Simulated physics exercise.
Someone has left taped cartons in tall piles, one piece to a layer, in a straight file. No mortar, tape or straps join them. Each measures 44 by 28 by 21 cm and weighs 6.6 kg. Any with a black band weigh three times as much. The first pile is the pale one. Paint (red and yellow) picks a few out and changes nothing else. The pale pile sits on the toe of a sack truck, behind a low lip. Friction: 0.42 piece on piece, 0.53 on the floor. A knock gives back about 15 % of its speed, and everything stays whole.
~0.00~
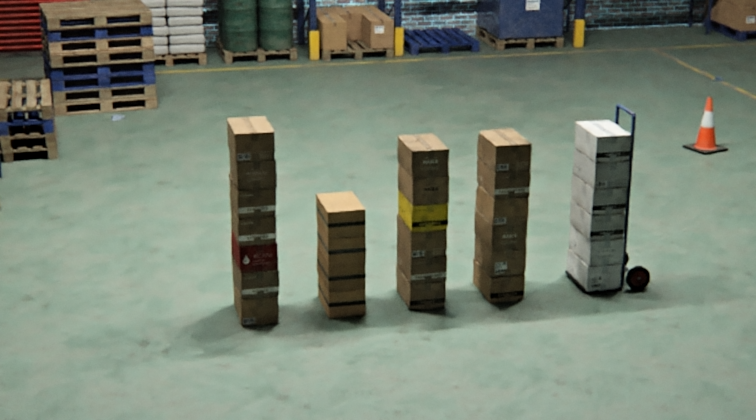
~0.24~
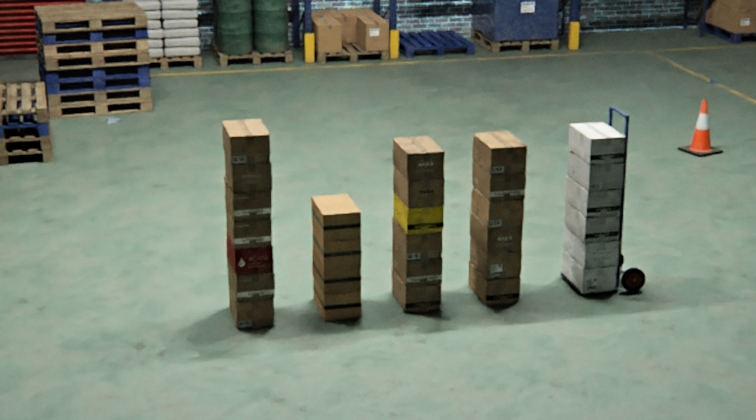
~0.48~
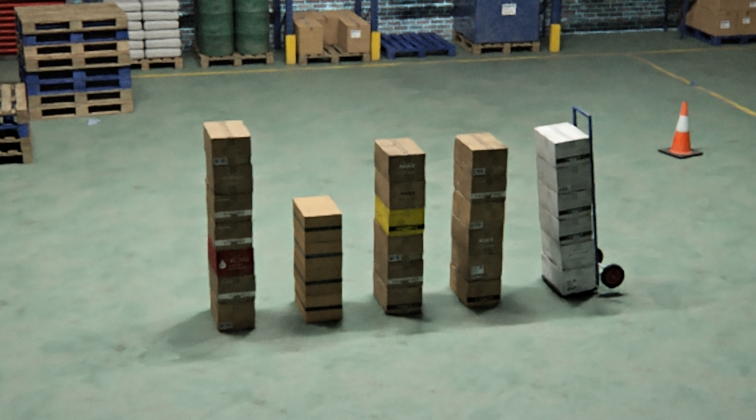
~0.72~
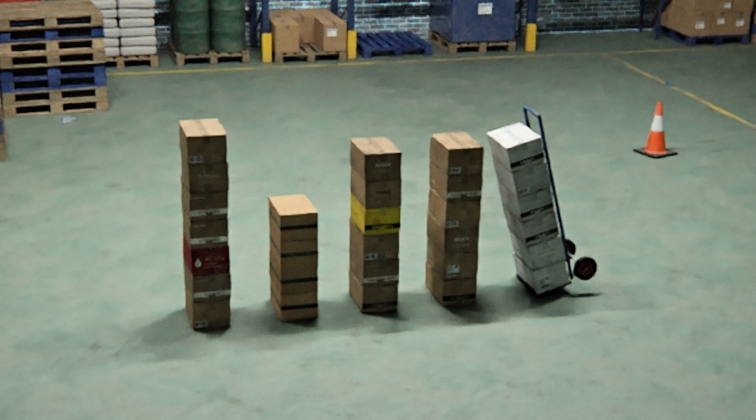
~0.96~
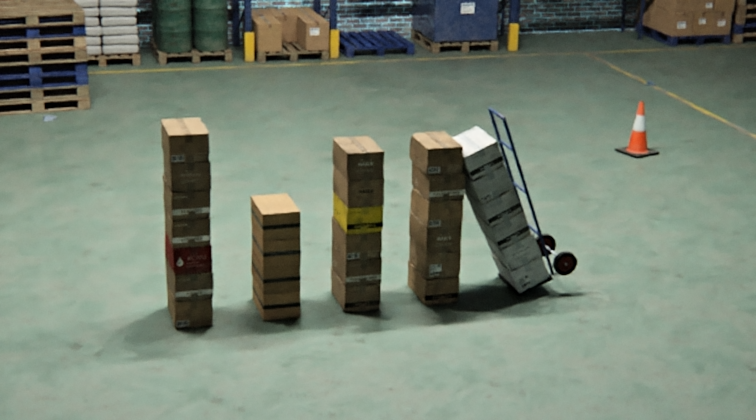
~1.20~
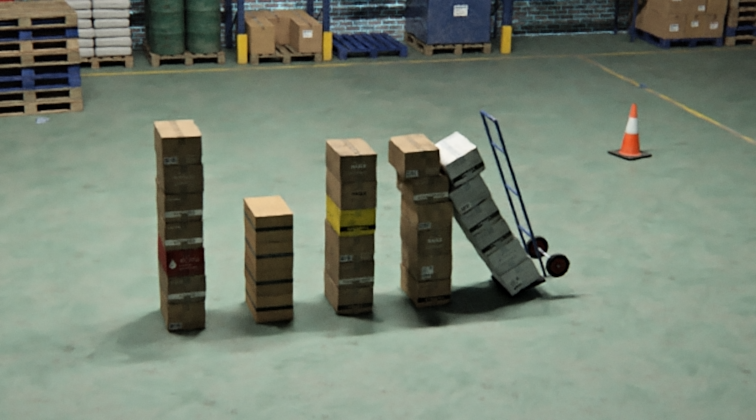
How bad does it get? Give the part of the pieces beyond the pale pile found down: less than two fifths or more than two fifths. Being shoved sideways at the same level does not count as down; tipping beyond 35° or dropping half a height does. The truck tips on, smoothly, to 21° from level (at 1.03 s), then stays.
It comes to over two fifths.
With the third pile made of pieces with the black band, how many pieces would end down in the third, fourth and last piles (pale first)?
Then third 0, fourth 0, last 0.
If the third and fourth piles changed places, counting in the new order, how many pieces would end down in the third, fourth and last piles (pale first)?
Then third 4, fourth 6, last 7.
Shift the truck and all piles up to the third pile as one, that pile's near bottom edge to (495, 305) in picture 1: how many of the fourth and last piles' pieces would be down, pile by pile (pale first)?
Then fourth 0, last 0.
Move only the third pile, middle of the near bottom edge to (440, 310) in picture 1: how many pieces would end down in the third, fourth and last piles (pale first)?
Then third 6, fourth 4, last 7.
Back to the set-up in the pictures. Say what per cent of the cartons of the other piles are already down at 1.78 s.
By then 0 per cent.
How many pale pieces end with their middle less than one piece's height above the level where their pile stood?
2 pale pieces.
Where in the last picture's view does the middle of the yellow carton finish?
At about (241, 268).
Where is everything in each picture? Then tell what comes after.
In the first picture (we follow the side turned to the camera; the camera pans a little), truck frame (632, 150) 0° forward; red carton (259, 258); yellow carton (430, 218); no other piece has moved.
In the second picture, truck frame (625, 152) 1° forward; red carton (254, 261).
In the third picture, truck frame (591, 152) 7° forward, top of the pale pile leaning 7°; yellow carton (407, 222); no other piece has moved.
In the fourth picture, truck frame (546, 150) 15° forward, top of the pale pile leaning 15°; yellow carton (383, 221); no other piece has moved.
In the fifth picture, truck frame (514, 151) 21° forward, top of the pale pile leaning 24°; red carton (193, 261); one has shifted.
In the sixth picture, truck frame (506, 154) 21° forward, top of the pale pile leaning 28°; yellow carton (358, 223); red carton (186, 263); 4 stirred so far.
Around 1.78 s, 6 of the pale pile down; none of the 23 other cartons down, 8 disturbed.
Around 2.38 s, 6 of the pale pile down; 6 of the 23 other cartons down; yellow carton tipped 25°.
Around 3.42 s, 6 of the pale pile down; 15 of the 23 other cartons down; yellow carton tipped 41°, 23 cm lower; red carton tipped 17°.
Around 3.96 s, 6 of the pale pile down; 23 of the 23 other cartons down; red carton on its side; yellow carton tipped 42°, 37 cm lower.
Finally (4.9 s), 6 of the pale pile down; 23 of the 23 other cartons down; red carton on its side; yellow carton tipped 42°, 37 cm lower. That is 100 per cent. Seen by the last camera, middles, red carton near (74, 310), yellow carton near (241, 268).
